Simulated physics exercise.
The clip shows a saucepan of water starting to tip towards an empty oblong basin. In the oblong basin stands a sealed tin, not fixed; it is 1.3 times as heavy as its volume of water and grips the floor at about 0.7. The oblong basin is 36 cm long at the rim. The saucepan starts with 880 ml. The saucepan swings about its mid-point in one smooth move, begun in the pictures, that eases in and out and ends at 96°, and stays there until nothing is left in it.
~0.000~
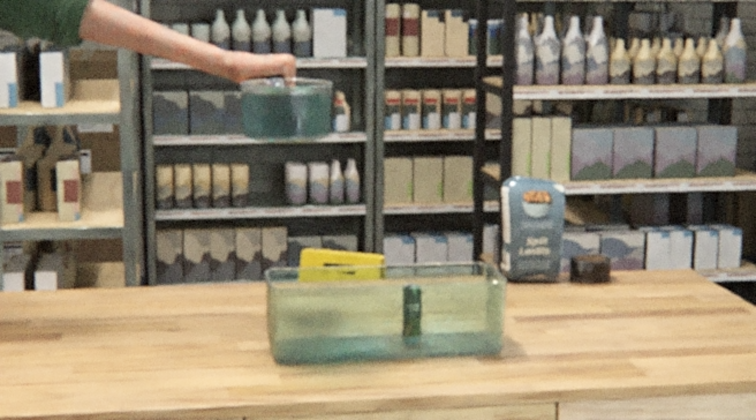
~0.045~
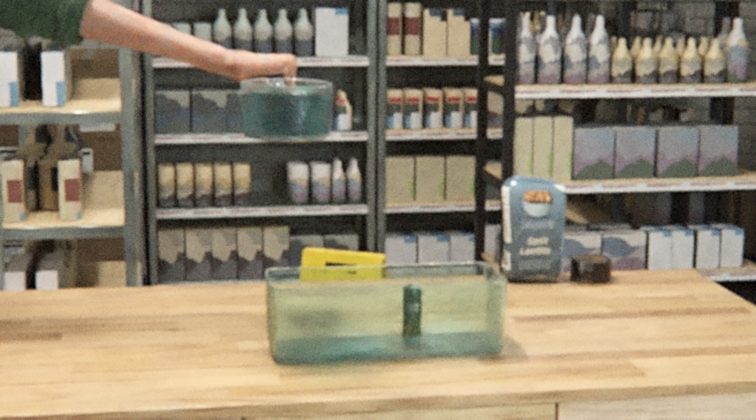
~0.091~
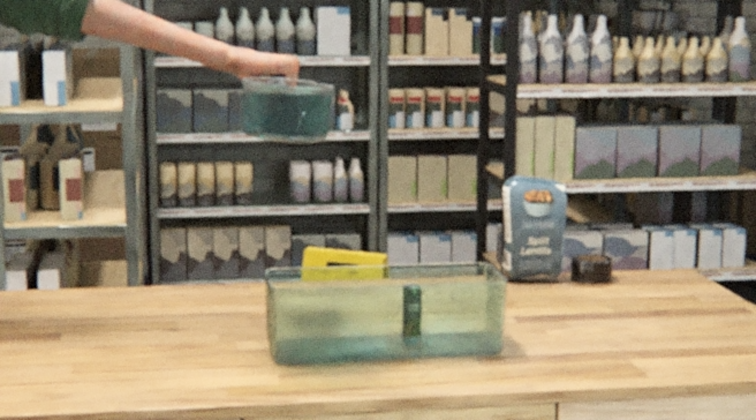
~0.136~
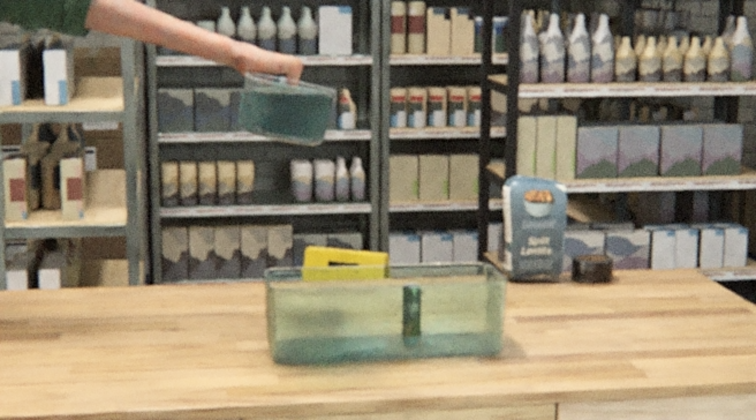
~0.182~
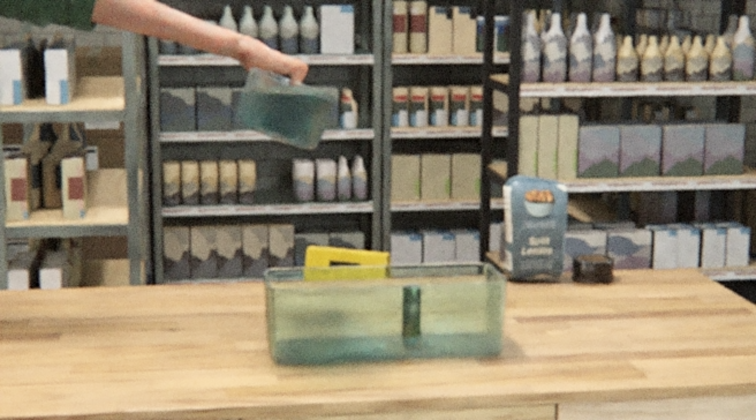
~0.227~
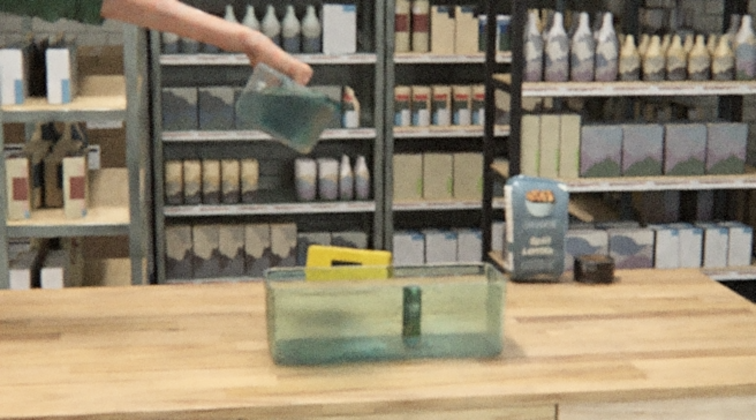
A clear container of bluish water, held by a hand above an oblong glass basin on a wooden counter, stayed nearly level at first, then tilted steadily down to the right.
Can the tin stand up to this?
It falls.
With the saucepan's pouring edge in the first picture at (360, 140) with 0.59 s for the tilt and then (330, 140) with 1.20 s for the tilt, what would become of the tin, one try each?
First it goes over; then it stays up.
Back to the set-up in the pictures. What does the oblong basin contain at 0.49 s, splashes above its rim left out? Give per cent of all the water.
About 5 per cent.
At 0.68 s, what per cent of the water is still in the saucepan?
Near 12 in a hundred.
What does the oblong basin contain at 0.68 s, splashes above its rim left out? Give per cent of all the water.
About 62 per cent.
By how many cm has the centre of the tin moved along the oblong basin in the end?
About 8.5 cm.
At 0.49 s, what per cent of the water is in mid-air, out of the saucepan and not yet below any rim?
Near 56 in a hundred.
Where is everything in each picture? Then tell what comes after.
In the first picture, it leans 0°; its right rim is at (330, 84); the water meets the walls at (243, 92) and (329, 91); the oblong basin's rim runs from (268, 281) to (498, 273); the tin's top is at (412, 288).
In the second picture, it leans 1°; its right rim is at (331, 85); the water meets the walls at (244, 91) and (329, 91).
In the third picture, it leans 6°; its right rim is at (332, 88); the water meets the walls at (245, 91) and (330, 92).
In the fourth picture, it leans 12°; its right rim is at (334, 94); the water meets the walls at (245, 90) and (331, 93).
In the fifth picture, it leans 21°; its right rim is at (335, 101); the water meets the walls at (245, 92) and (335, 97); 1 per cent is over the edge.
In the sixth picture, it leans 31°; its right rim is at (336, 110); the water meets the walls at (244, 94) and (335, 103); 4 per cent is over the edge.
After 0.49 s the tilt is 89° and 39 per cent is still to pour; the tin stands where it began.
After 0.68 s the tilt is 96° and 11 per cent is still to pour; the tin stands where it began.
After 0.87 s the tilt is 96° and 3 per cent is still to pour; the tin leans 18°.
After 1.09 s the tilt is 96° and 1 per cent is still to pour; the tin lies on its side.
In the end the tin lies on its side.
